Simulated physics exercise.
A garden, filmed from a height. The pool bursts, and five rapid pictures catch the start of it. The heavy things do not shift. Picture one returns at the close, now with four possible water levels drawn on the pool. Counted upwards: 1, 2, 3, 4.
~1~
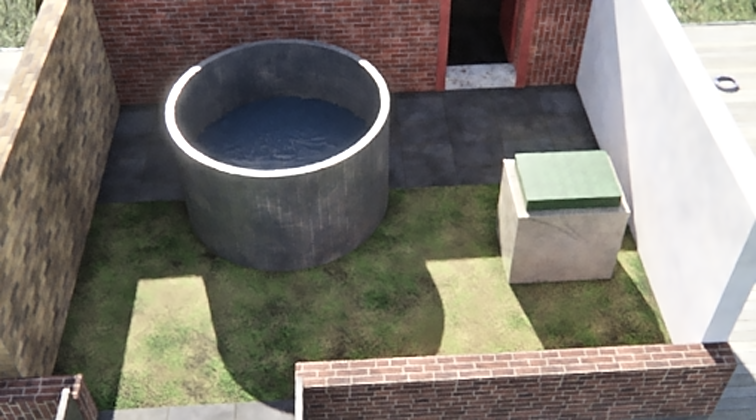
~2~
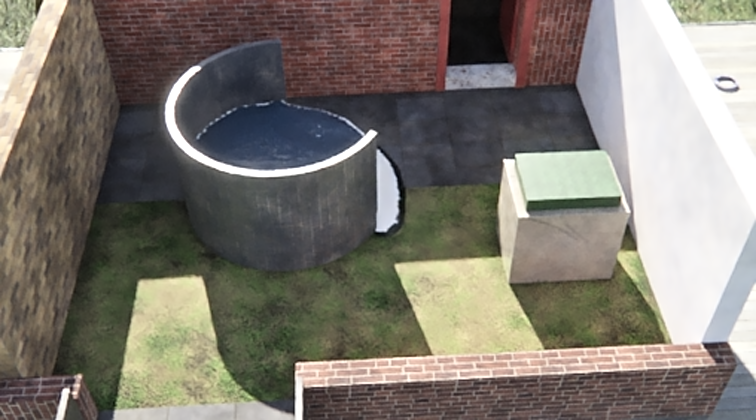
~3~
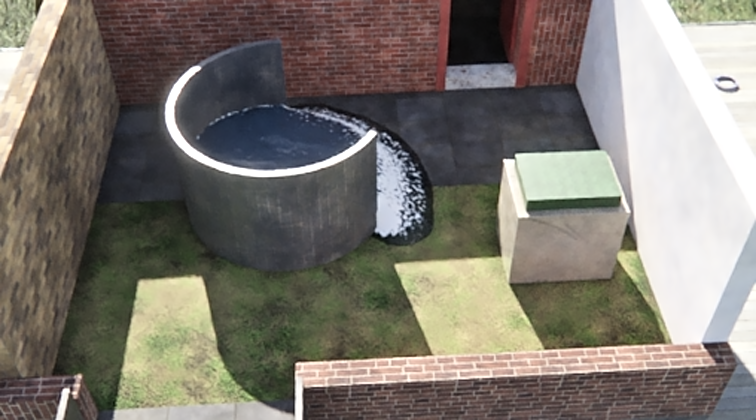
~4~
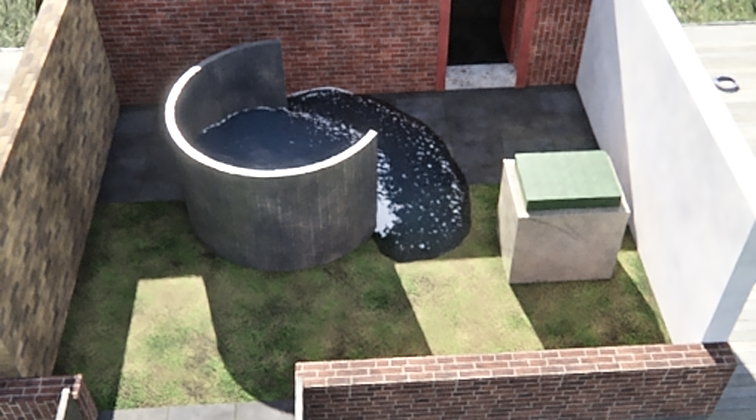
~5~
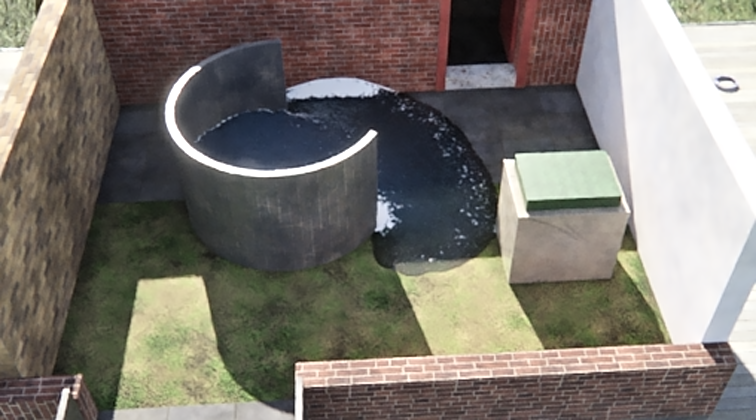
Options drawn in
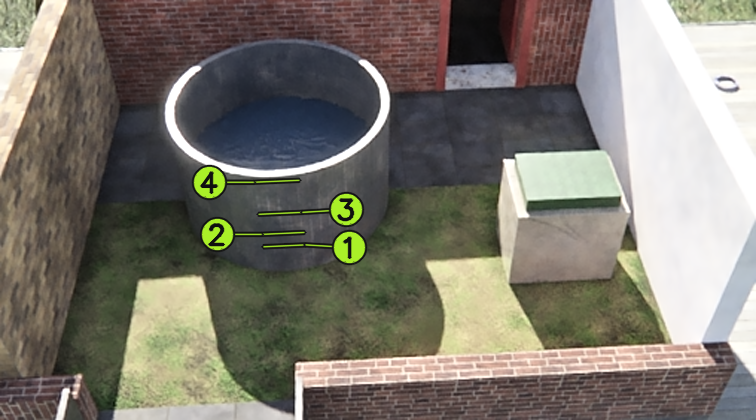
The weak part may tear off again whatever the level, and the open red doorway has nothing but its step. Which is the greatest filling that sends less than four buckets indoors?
It is 2.
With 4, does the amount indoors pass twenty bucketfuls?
Yes, it does.
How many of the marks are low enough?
Two.
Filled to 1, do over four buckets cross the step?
No.
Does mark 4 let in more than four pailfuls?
Yes.
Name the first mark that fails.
3.
On the marked copy, 1 at (284, 245); 2 at (283, 233); 3 at (280, 213); 4 at (276, 181); from the bottom up 1, 2, 3, 4.
With 1, nothing gets over.
With 2, a bucket or two gets in.
With 3, about 9 bucketfuls get in.
With 4, dozens of bucketfuls pour in.
